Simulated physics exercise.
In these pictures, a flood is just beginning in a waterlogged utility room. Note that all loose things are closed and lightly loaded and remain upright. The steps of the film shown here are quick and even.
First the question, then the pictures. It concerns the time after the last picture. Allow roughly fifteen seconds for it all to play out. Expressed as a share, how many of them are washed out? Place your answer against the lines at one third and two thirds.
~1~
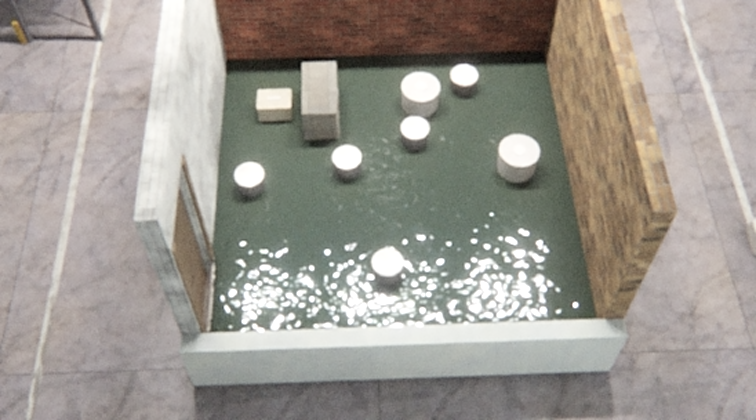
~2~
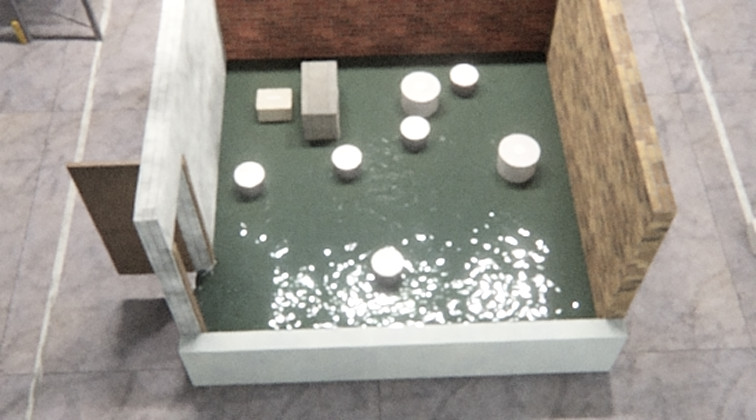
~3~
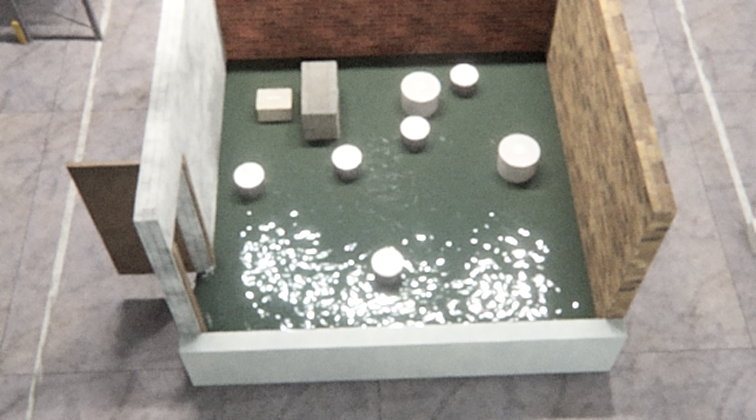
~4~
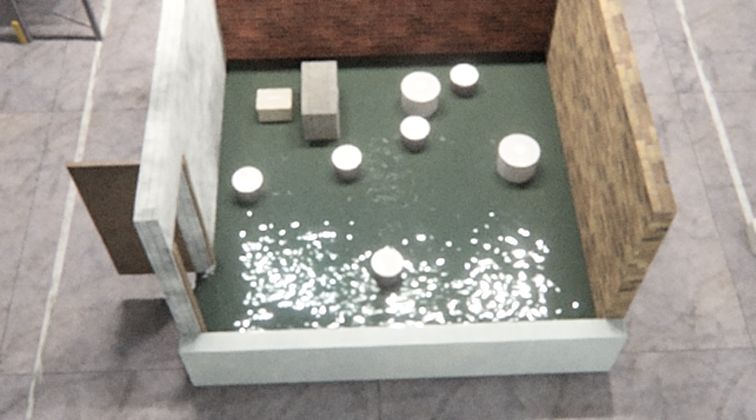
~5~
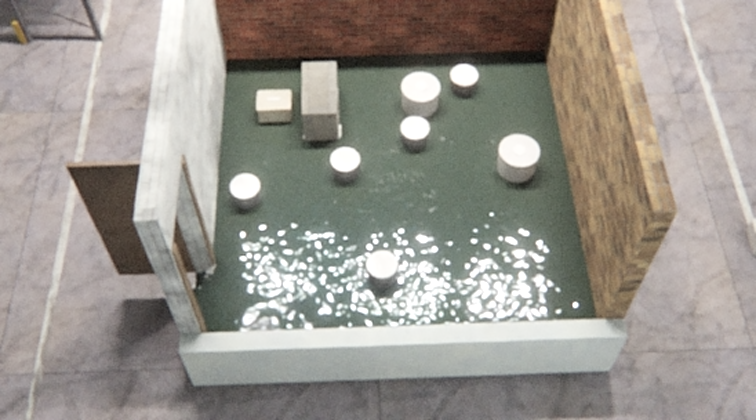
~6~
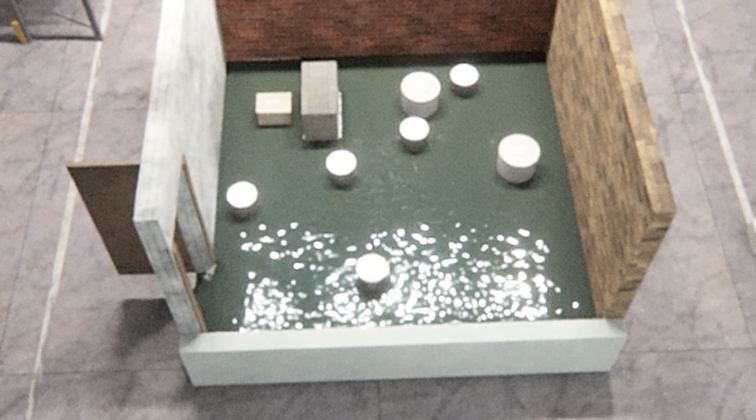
It sits between the two lines.
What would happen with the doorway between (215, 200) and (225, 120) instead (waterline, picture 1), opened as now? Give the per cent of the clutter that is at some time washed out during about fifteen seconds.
60 per cent.
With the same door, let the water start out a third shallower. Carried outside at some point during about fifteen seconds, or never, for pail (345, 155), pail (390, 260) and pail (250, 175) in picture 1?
One by one: Leaves, leaves, leaves.
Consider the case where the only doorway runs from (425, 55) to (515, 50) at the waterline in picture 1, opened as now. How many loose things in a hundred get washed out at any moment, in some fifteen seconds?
Something like 60 percent.
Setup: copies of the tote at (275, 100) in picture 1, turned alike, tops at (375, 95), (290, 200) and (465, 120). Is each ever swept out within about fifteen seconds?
Taken in the given order, the three: Doesn't escape, exits at some point and doesn't escape.
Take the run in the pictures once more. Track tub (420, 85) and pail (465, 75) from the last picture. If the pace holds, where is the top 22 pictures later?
(388, 121) and (440, 94), approximately.
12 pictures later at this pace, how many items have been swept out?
That comes to 1.
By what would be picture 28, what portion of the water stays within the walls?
Roughly 66 percent.
A moment on, 0 of 8 are out; 8 afloat.
Next, 1 of 8 are out; 7 afloat.
Later, 3 of 8 are out; 5 afloat.
In the end, 3 of 8 are out; 5 afloat.
